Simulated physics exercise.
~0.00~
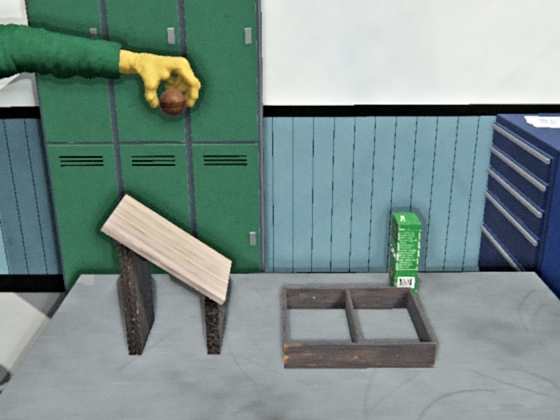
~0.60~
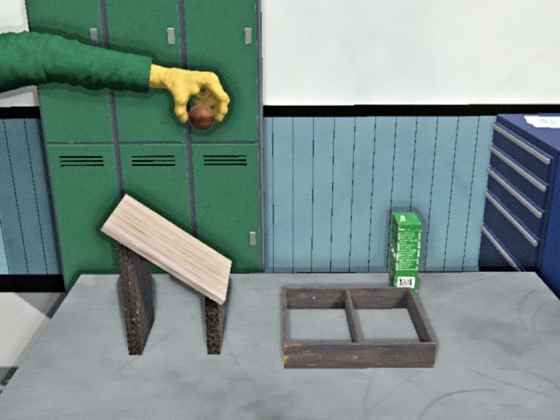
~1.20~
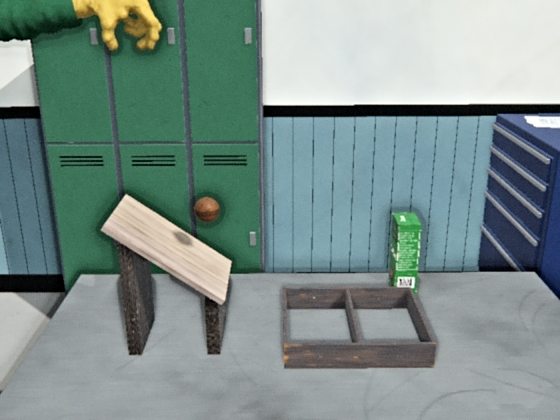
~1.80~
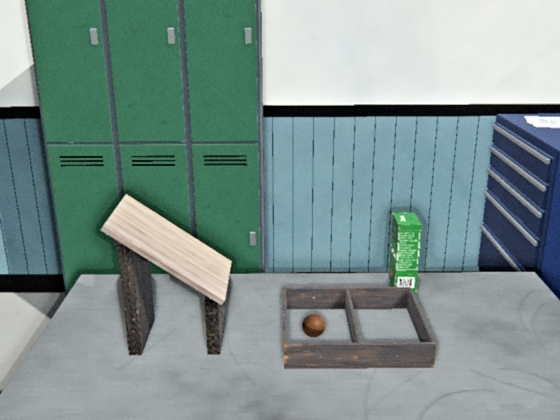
A gloved hand releasing a brown ball above a sloping board, the ball ending up in the tray's nearer left bay.
